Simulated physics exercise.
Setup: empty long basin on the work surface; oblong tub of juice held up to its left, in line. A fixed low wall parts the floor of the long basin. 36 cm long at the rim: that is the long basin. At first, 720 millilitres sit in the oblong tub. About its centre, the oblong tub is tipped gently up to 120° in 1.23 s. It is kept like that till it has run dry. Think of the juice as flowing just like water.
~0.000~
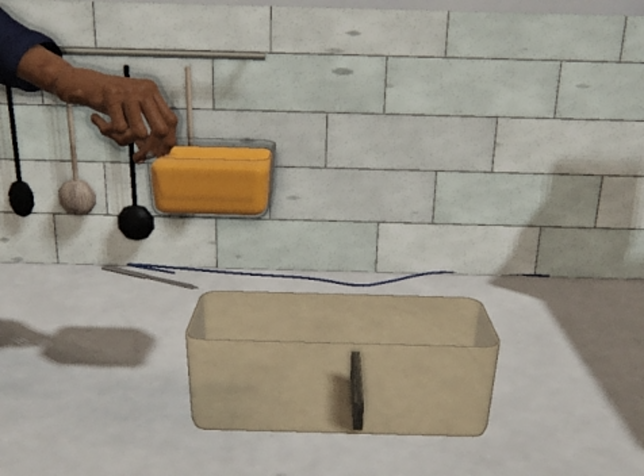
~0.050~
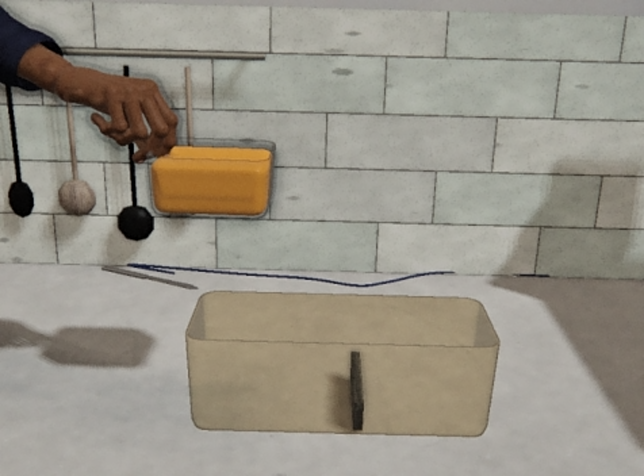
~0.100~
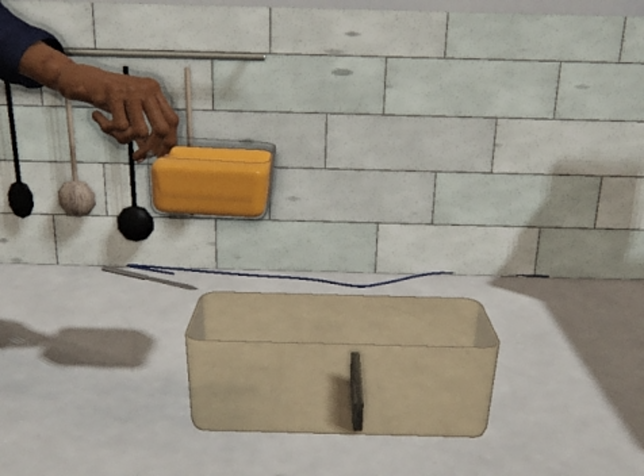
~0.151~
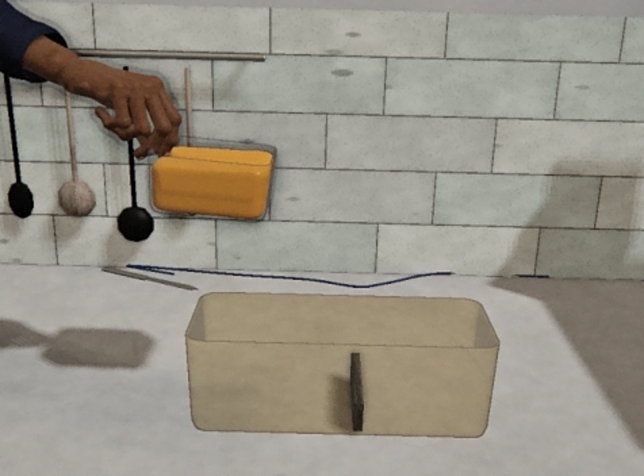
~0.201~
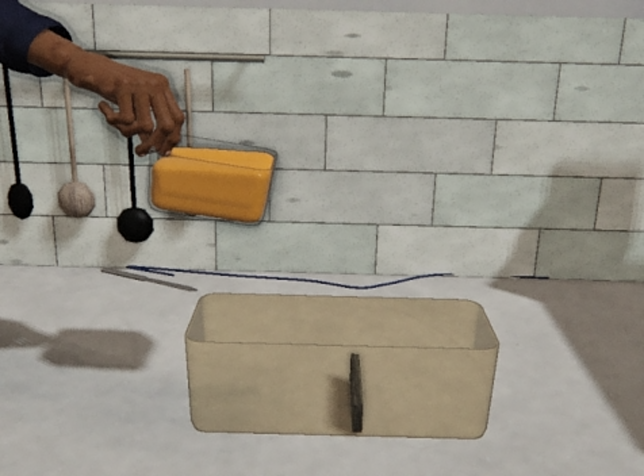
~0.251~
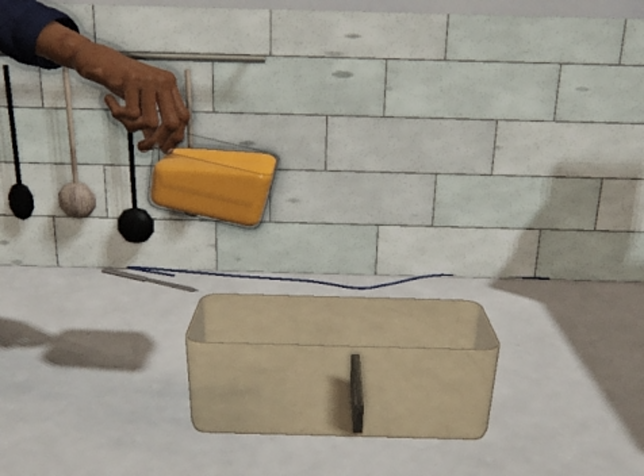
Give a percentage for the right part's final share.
My figure is 20 %.
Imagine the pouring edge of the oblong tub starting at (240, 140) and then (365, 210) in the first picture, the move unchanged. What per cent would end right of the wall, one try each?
Near 10 in a hundred on the first go and near 80 in a hundred on the second.
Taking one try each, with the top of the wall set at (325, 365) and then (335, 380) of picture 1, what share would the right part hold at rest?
It comes to 65 per cent, and then 55 per cent.
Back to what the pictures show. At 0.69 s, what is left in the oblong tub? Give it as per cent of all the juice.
Roughly 36 percent.
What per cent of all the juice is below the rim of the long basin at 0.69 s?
Estimate - around 20 in a hundred parts.
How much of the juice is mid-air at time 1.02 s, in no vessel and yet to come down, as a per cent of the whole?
It comes to some 8 percent of the total.
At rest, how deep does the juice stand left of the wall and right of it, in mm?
I'd say close to 20 mm on the left, close to 8 mm on the right.
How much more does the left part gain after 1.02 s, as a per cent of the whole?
Roughly 6 percent.
Then, 0.69 s in, the tilt is 72° and 36 per cent is still to pour, 19 is left of the wall and 1 right of it.
Then, 1.02 s in, the tilt is 112° and 3 per cent is still to pour, 70 is left of the wall and 17 right of it.
Then, 1.36 s in, the tilt is 120° and 0 per cent is still to pour, 78 is left of the wall and 18 right of it.
Then, 1.73 s in, the tilt is 120° and 0 per cent is still to pour, 76 is left of the wall and 20 right of it.
Finally, 76 per cent lies left of the wall, 20 right of it and 4 outside.
